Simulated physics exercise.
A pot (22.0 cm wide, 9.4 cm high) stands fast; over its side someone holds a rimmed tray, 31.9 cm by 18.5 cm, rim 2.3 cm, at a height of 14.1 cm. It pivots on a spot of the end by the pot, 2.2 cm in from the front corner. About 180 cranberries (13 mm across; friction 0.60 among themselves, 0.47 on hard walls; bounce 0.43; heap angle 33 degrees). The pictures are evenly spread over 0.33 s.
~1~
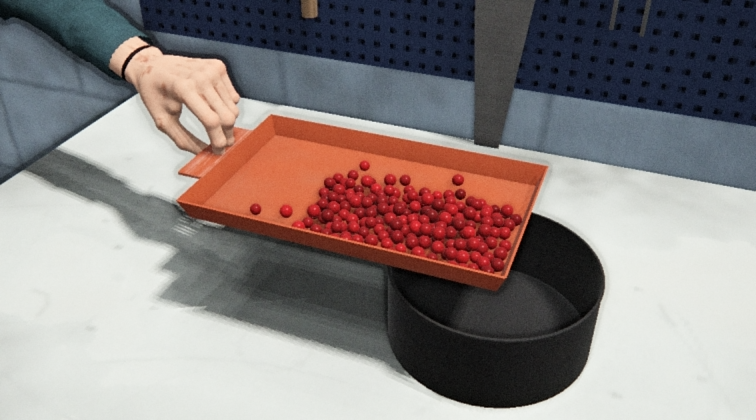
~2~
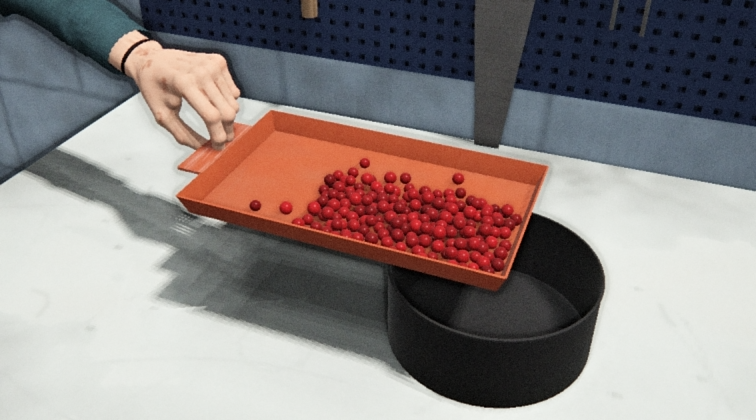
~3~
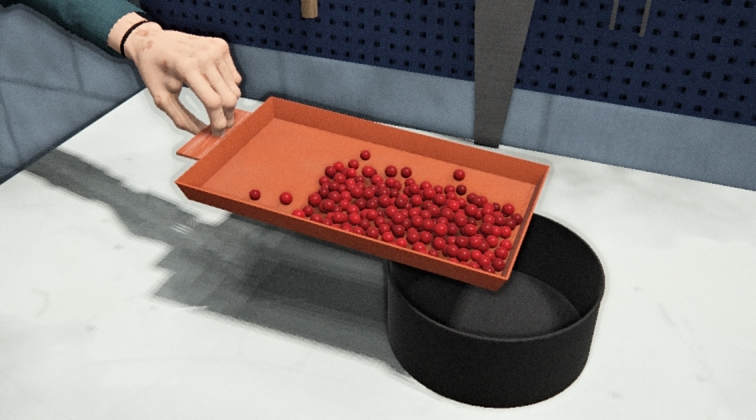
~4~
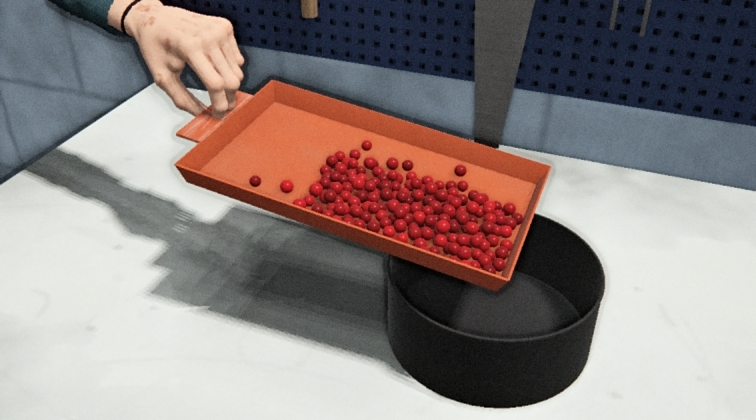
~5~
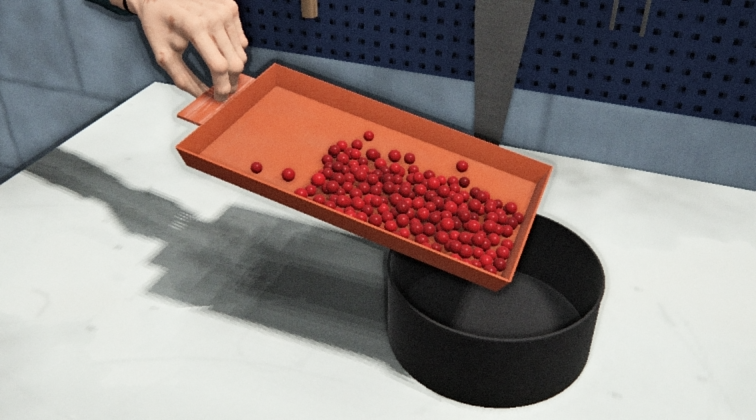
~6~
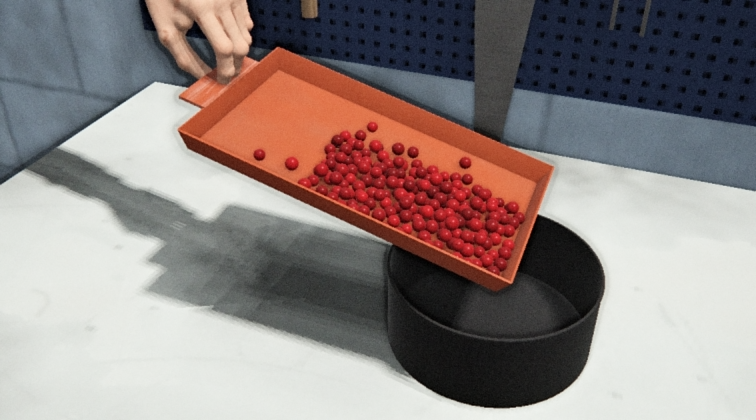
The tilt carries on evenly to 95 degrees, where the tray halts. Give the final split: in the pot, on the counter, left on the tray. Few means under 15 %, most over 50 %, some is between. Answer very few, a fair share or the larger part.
Pot: The larger part, counter: A fair share, tray: Very few.
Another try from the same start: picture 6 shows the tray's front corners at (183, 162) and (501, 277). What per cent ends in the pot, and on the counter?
Pot 0, counter 100.
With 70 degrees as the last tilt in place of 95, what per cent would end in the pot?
In that case some 10 per cent.
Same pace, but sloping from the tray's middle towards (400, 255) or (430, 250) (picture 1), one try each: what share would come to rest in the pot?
Some 0 and 15 per cent.
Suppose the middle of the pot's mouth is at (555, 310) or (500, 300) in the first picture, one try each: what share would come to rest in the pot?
Some 90 and 85 per cent.
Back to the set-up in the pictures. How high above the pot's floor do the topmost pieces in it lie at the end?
Some 4.0 cm.
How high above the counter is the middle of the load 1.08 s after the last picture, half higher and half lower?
Some 18 cm.
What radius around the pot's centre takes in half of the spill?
Roughly 20 cm.
Then, 0.65 s after the last picture, tilt 53 degrees; the tray holds 100 %, the pot 0 %.
Then, 1.08 s after the last picture, tilt 77 degrees; the tray holds 85 %, the pot 5 %.
Then, 1.60 s after the last picture, tilt 95 degrees; the tray holds 0 %, the pot 70 %.
In the end, pot 75 %, counter 25 %, tray 0 %.
